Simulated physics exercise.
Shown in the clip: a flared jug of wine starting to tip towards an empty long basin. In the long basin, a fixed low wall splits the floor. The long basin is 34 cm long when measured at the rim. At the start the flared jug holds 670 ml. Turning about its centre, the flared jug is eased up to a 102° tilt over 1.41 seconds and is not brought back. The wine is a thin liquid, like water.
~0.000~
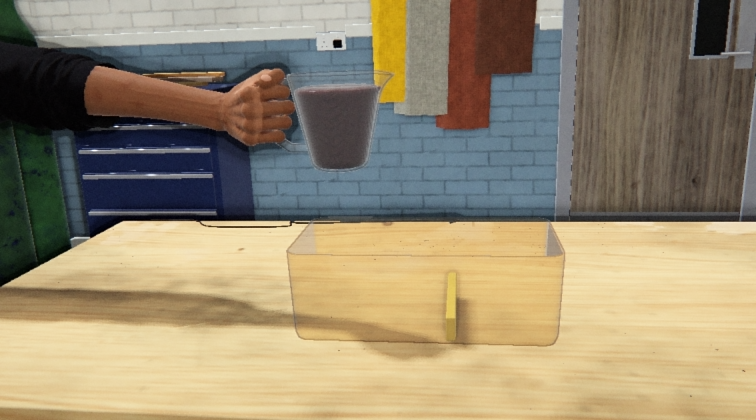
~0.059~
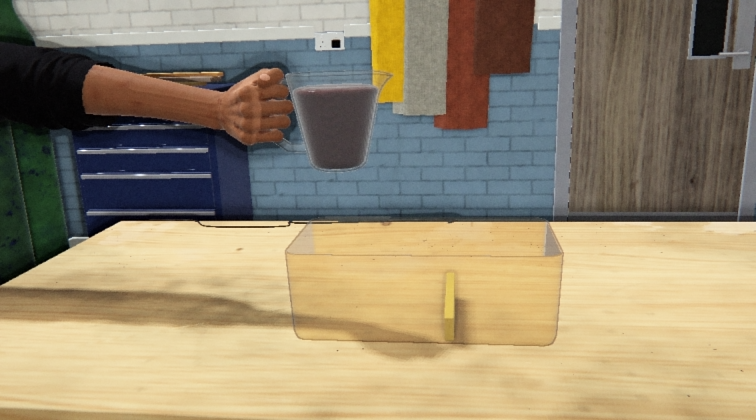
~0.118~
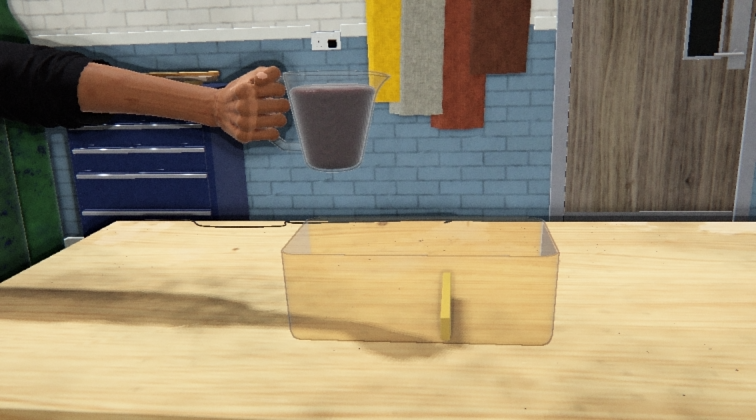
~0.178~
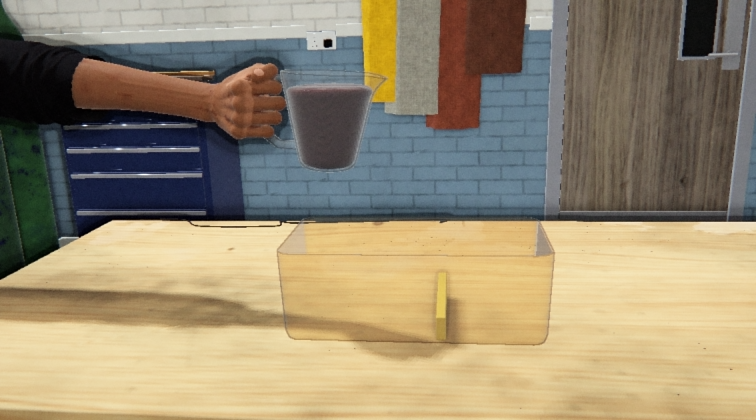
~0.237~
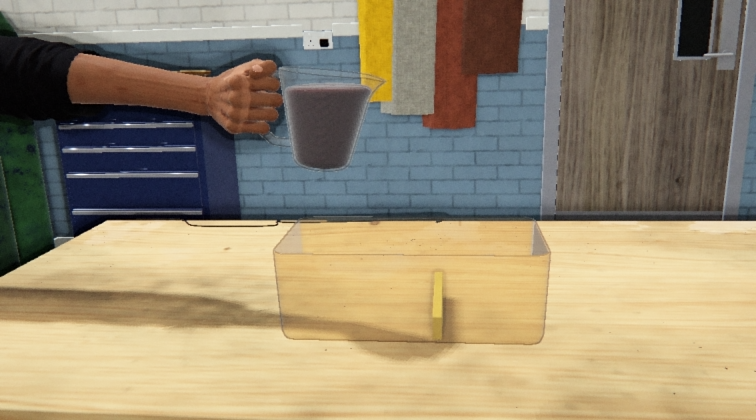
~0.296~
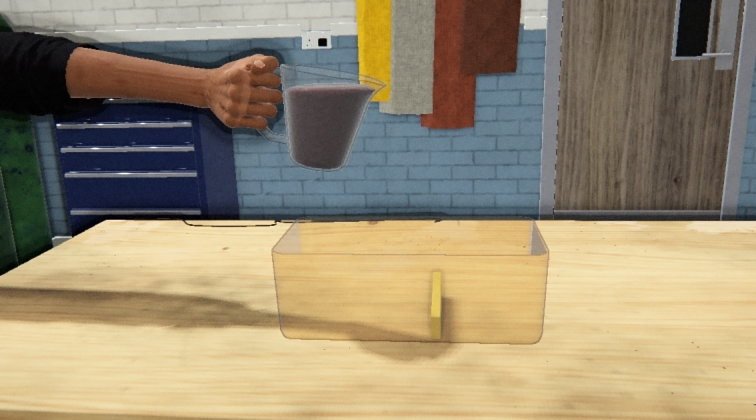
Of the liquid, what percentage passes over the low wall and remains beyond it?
The far part has about 64 per cent.
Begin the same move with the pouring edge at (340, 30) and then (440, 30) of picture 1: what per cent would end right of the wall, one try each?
First 10, then 80 per cent.
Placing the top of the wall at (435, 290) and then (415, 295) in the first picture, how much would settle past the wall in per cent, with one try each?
85 % and 90 %.
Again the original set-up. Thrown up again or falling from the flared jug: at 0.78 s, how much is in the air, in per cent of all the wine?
Some 20 per cent, I reckon.
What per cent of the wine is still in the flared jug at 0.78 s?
Around 74 in a hundred.
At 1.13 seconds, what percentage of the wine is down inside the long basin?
Some 64 percent.
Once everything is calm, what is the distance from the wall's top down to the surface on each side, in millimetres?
Near 24 mm for the left and near 10 mm for the right.
Then, 0.78 s in, the tilt is 59° and 74 per cent is still to pour, 1 is left of the wall and 6 right of it.
Then, 1.13 s in, the tilt is 93° and 19 per cent is still to pour, 10 is left of the wall and 54 right of it.
Then, 1.51 s in, the tilt is 102° and 0 per cent is still to pour, 33 is left of the wall and 66 right of it.
Then, 1.91 s in, the tilt is 102° and 0 per cent is still to pour, 35 is left of the wall and 64 right of it.
Finally, 35 per cent lies left of the wall, 64 right of it and 1 outside.
